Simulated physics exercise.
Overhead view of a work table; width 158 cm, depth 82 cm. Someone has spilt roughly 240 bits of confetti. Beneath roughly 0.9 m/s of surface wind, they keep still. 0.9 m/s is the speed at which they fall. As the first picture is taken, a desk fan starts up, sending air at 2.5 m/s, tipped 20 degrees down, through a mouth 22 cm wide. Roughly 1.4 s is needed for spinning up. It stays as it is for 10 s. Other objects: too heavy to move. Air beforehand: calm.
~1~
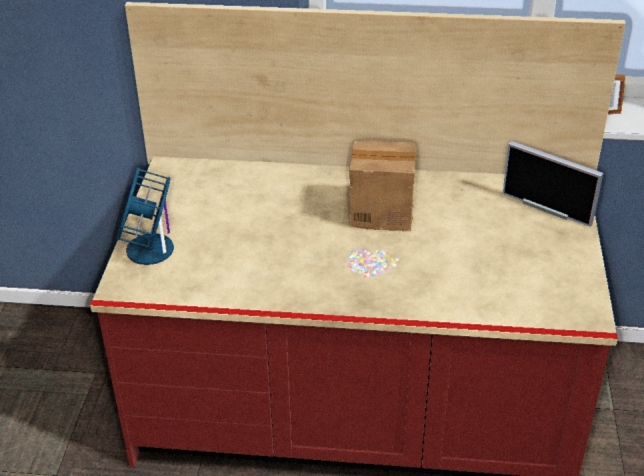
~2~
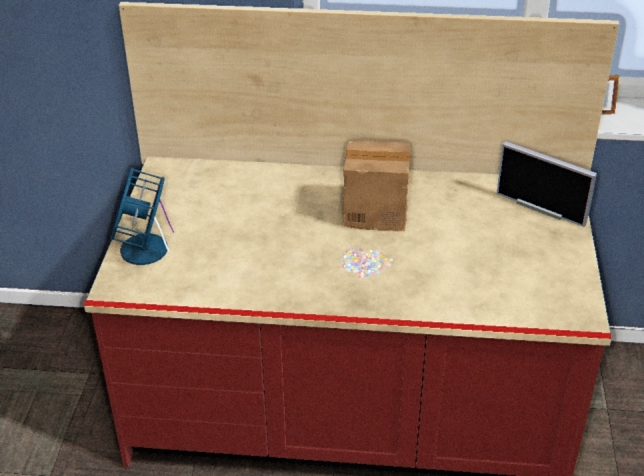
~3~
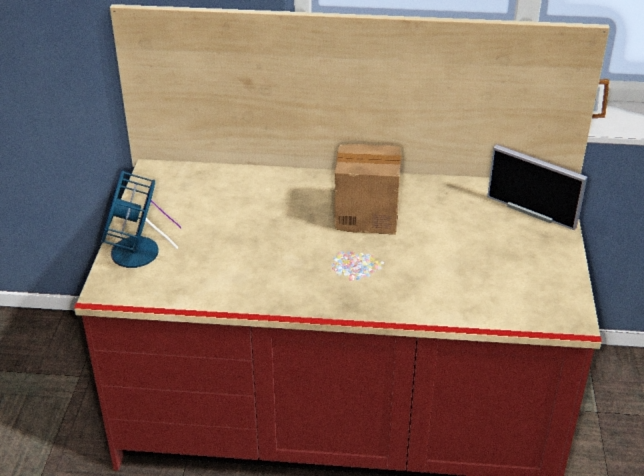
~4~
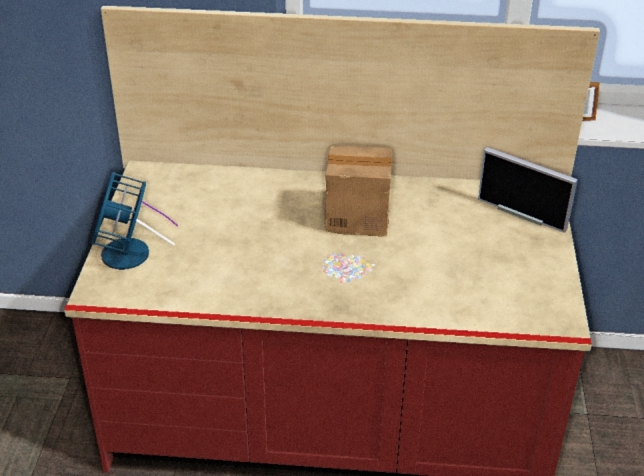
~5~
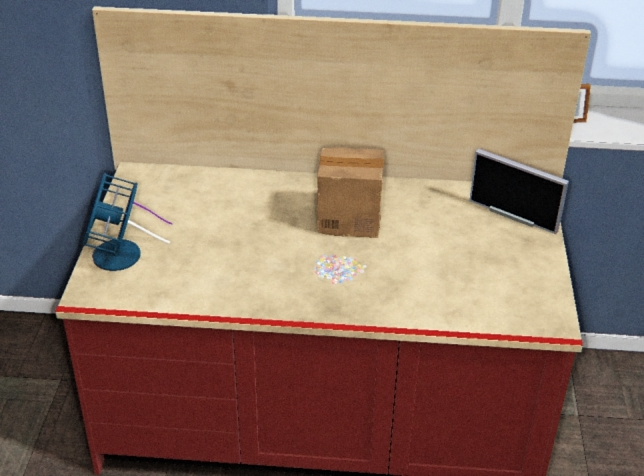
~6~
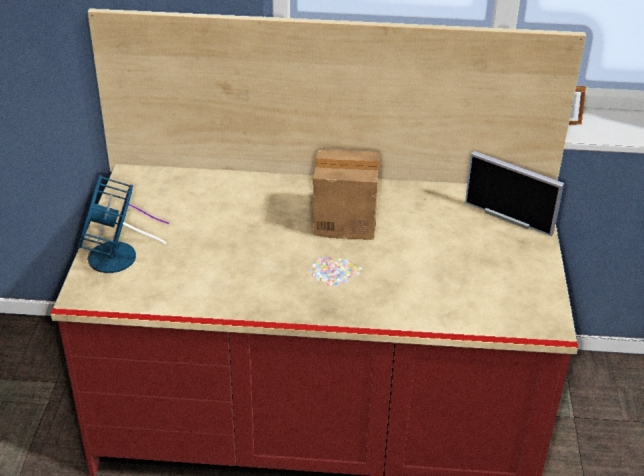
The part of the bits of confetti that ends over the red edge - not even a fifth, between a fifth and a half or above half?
Band: Under-fifth.
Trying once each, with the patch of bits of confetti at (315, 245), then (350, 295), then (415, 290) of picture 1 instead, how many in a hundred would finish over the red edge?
Results, one try each: 1 %, 100 %, 40 %.
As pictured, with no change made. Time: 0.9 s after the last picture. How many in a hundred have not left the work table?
Roughly 70 %.
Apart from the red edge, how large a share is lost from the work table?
Estimated share: Around 90 %.
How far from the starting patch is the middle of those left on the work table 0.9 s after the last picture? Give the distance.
Roughly 70 cm.
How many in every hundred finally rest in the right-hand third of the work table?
About 0 %.
Then, 0.9 s after the last picture the count stands so, 3 % are over the red edge; the middle of those still in play is near (568, 302).
Then, 2.1 s after the last picture the count stands so, 7 % are over the red edge.
Then, 4.4 s after the last picture the count stands so, 7 % are over the red edge.
Then, 8.9 s after the last picture, at the end, 7 % are over the red edge.
